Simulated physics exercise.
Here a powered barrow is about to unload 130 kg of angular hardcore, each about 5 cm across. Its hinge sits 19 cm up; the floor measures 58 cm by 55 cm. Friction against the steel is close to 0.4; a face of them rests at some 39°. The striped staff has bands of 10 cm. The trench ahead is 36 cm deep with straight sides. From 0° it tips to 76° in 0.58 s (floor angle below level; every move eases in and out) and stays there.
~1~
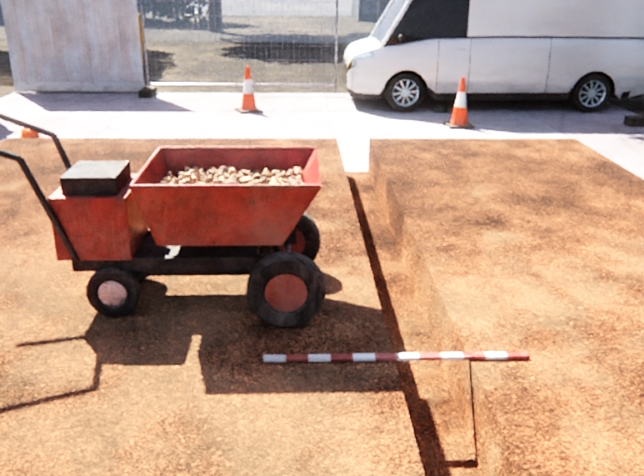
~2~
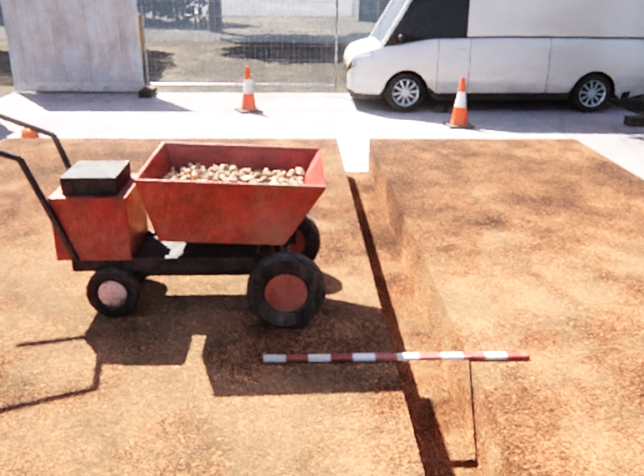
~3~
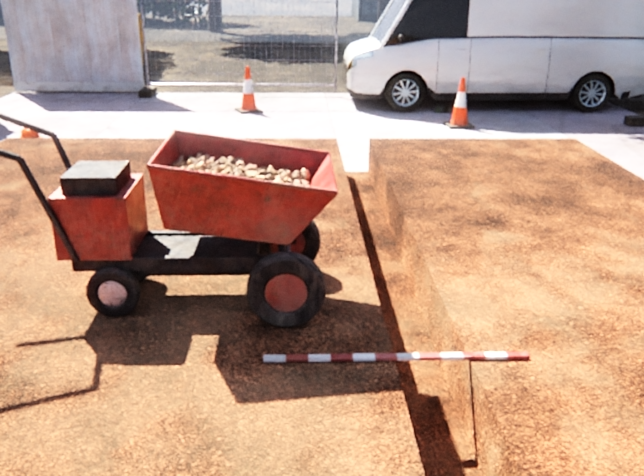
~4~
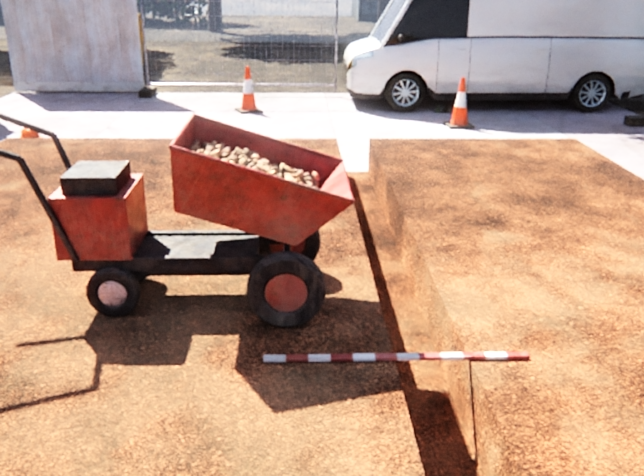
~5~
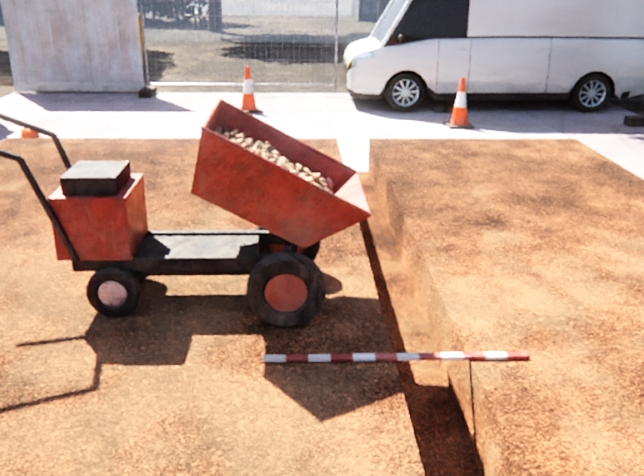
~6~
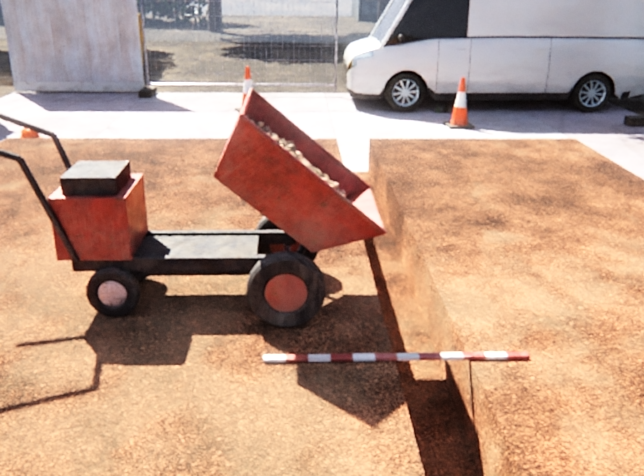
At first, a red powered barrow loaded with pale stones sits level on brown ground, facing a narrow trench with a red-and-white striped staff lying nearby. Its tray then lifts at the rear, tilting steadily down to the right until it slopes steeply, while the wheels and chassis stay still.
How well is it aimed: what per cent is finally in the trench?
About 57 per cent.
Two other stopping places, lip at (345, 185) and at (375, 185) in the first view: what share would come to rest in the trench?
Near 35 per cent from the first place, 15 from the second.
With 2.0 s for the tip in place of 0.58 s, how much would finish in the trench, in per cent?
In that case some 80 per cent.
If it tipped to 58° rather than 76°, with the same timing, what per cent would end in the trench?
It would be near 20 per cent.
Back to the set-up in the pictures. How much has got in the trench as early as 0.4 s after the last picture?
Some 20 per cent.
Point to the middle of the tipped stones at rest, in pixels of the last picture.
Around (425, 332).
Then, 0.1 s after the last picture the floor is at 63°, 100 % in the tray; the foremost stones are at (382, 249).
Then, 0.4 s after the last picture the floor is at 76°, 75 % in the tray, 22 % in the trench, 3 % past the trench; the foremost stones are at (458, 297).
Then, 0.7 s after the last picture the floor is at 76°, 23 % in the tray, 45 % in the trench, 32 % past the trench; the foremost stones are at (603, 285).
Then, 2.7 s after the last picture the floor is at 76°, 12 % in the tray, 57 % in the trench, 31 % past the trench; the foremost stones are past the picture's edge.
